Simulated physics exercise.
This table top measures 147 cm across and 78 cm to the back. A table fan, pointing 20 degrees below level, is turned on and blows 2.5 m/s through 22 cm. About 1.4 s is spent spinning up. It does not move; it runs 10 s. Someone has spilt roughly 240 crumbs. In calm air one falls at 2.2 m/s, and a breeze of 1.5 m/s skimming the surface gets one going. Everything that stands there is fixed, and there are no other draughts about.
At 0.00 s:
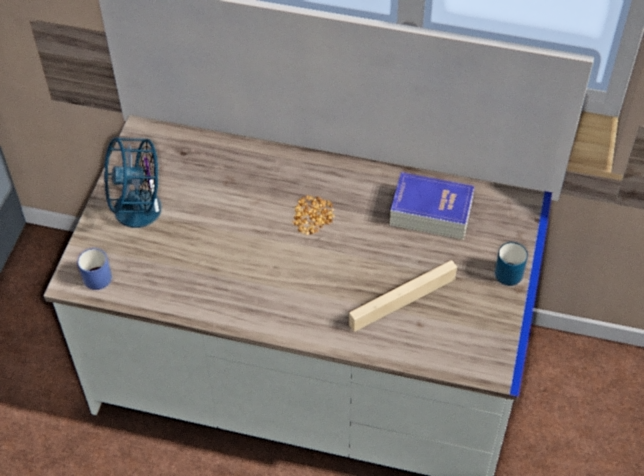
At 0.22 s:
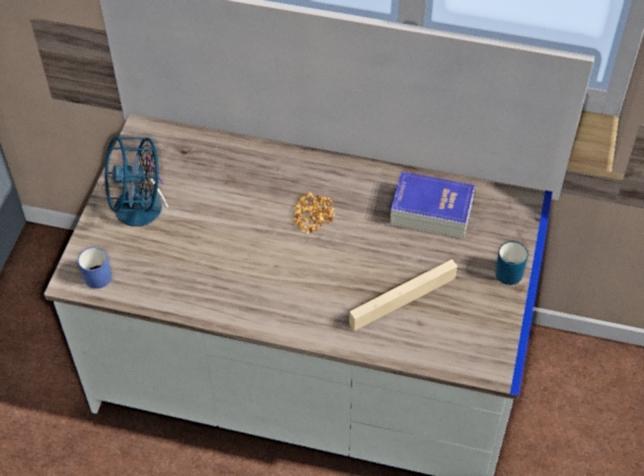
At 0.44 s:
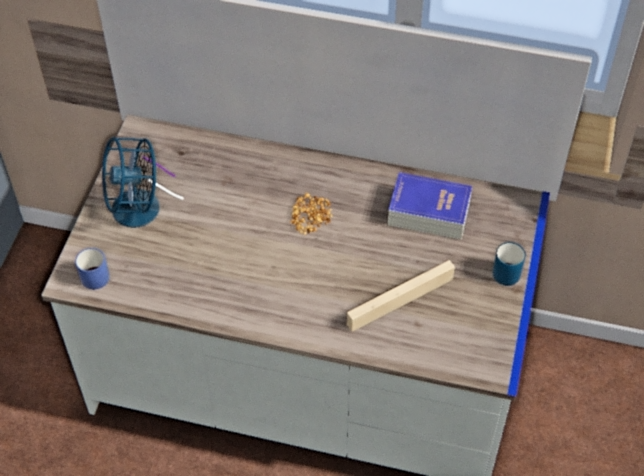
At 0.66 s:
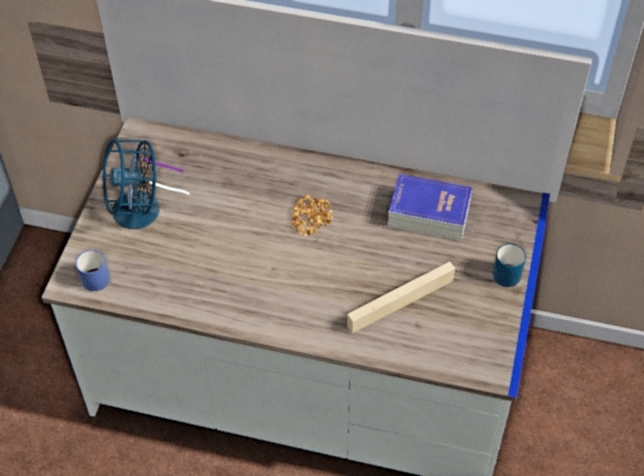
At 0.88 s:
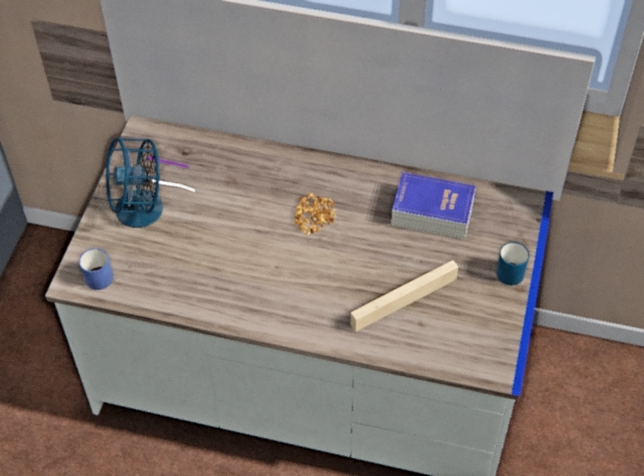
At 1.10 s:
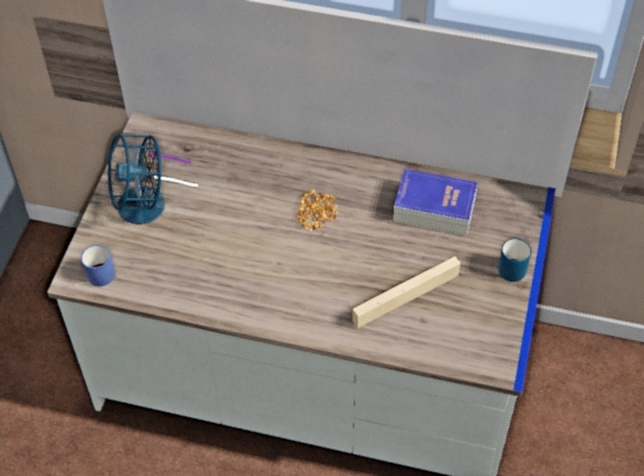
At the start, a table fan stands at the left of a wooden table top, with a small heap of crumbs in the middle and a book, a board and two mugs around it. Thin purple and white streamers then lift and stretch rightward from the fan, while the crumbs stay put.
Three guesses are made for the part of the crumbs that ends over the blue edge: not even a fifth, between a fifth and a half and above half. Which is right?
Expect fewer than twenty percent of them over that edge.
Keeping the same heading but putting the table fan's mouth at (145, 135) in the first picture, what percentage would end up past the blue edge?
Some 0 %.
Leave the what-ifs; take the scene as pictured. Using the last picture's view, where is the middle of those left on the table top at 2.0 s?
I'd aim at pixel (437, 248) or close to it.
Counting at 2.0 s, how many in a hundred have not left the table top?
About 100 %.
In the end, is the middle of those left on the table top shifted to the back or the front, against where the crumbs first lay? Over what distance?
The middle ends up nearer the front end, around 5 cm off.
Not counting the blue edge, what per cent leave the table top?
The share comes to some 0 per cent.
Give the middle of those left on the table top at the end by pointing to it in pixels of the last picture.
Roughly at (481, 257).
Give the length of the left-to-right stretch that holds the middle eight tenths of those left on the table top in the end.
I'd say close to 40 cm.
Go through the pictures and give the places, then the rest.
The middle of the crumbs is near (313, 216), none has stirred yet and the mouth of the table fan is at (131, 176), in the first picture.
The middle of the crumbs is near (313, 212), none has stirred yet and the blue edge is centred on (537, 287), in the second picture.
The middle of the crumbs is near (311, 213), none has stirred yet, the top of a book is at (431, 198) and the top of a board is at (402, 289), in the third picture.
The middle of the crumbs is near (311, 215) and none has stirred yet, in the fourth picture.
The middle of the crumbs is near (314, 213) and none has stirred yet, in the fifth picture.
The middle of the crumbs is near (316, 210) and none has stirred yet, in the sixth picture.
After 2.0 s, 0 % are over the blue edge; the middle of those still in play is near (437, 248); 10 % have settled or left.
After 3.2 s, 0 % are over the blue edge; the middle of those still in play is near (470, 258); 40 % have settled or left.
After 5.5 s, 2 % are over the blue edge; the middle of those still in play is near (470, 258); 47 % have settled or left.
After 10.0 s, at the end, 5 % are over the blue edge; the middle of those still in play is near (481, 257).
